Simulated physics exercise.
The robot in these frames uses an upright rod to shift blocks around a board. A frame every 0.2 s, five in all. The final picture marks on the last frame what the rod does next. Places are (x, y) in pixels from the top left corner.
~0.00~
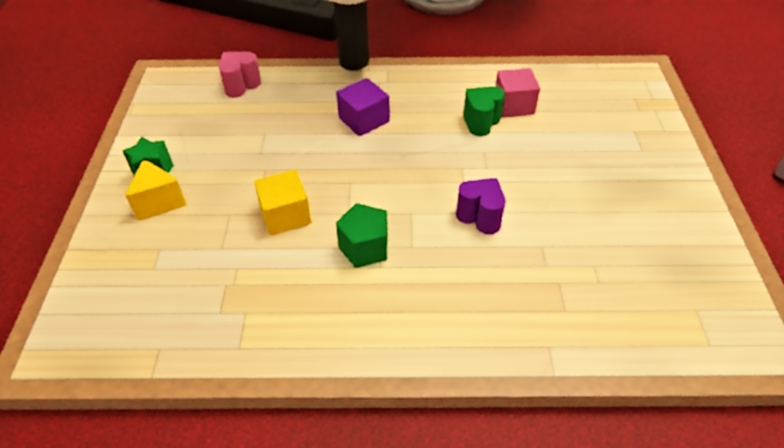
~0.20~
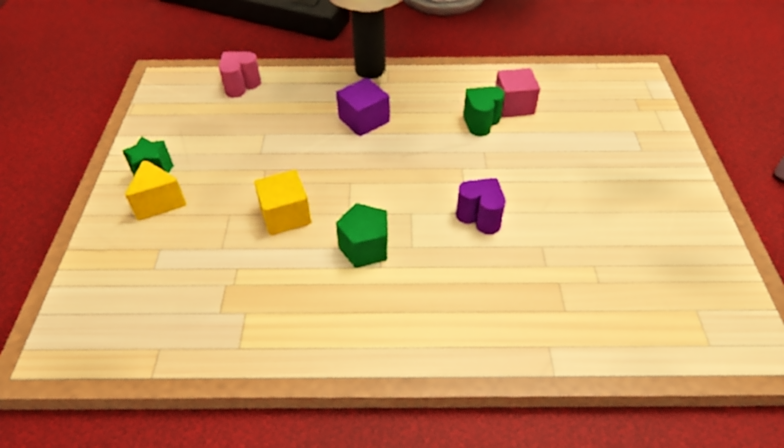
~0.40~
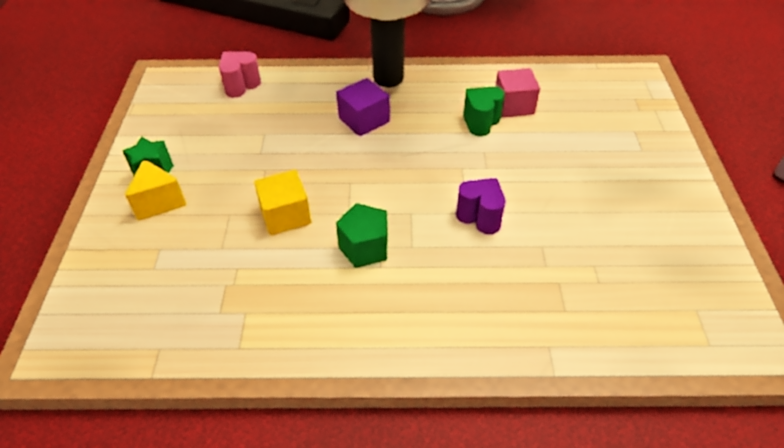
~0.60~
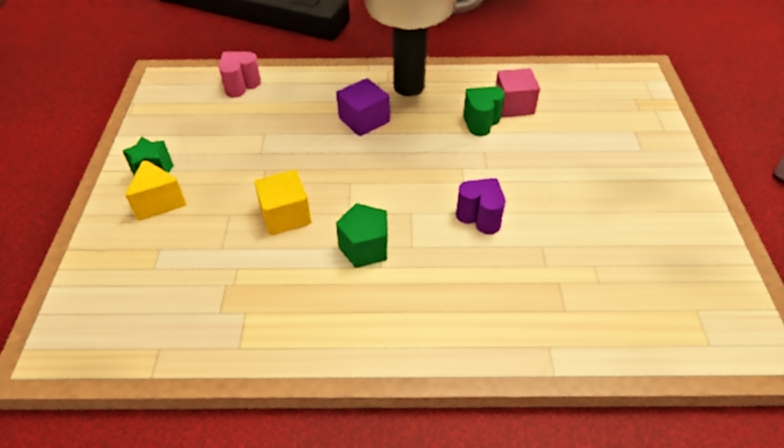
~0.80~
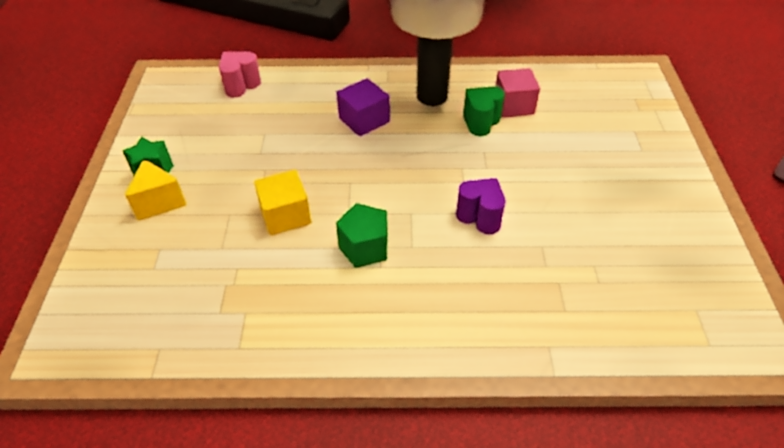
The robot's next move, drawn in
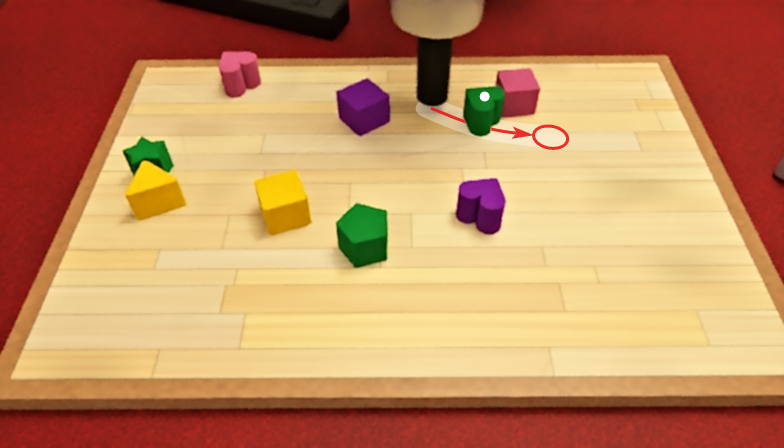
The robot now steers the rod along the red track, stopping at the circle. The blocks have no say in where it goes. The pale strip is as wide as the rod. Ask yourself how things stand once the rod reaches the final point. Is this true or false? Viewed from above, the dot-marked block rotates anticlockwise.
The statement is incorrect.
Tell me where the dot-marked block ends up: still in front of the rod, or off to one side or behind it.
I'd say it is still being pushed.
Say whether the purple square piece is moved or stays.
Left where it is.
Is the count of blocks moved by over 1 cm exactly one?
Yes - that is the case.
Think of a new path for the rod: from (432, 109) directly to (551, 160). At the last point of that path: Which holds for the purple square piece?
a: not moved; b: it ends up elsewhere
My answer is option a.
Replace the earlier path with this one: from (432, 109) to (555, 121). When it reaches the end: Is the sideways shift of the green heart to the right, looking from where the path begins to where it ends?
I believe so.
The drawn path runs from (432, 109) through (487, 128) to (551, 137); the dot is on the green heart.
What follows on the original path. One third of the way, rod (469, 111); green heart (504, 103), turned 15° clockwise; pink square piece (522, 80), turned 15° anticlockwise.
Two thirds of the way, rod (511, 120); green heart (546, 114), turned 30° clockwise; pink square piece (522, 80), turned 15° anticlockwise.
At the end, rod (554, 125); purple square piece not moved; green heart (589, 123), turned 55° clockwise; pink square piece (522, 80), turned 15° anticlockwise.
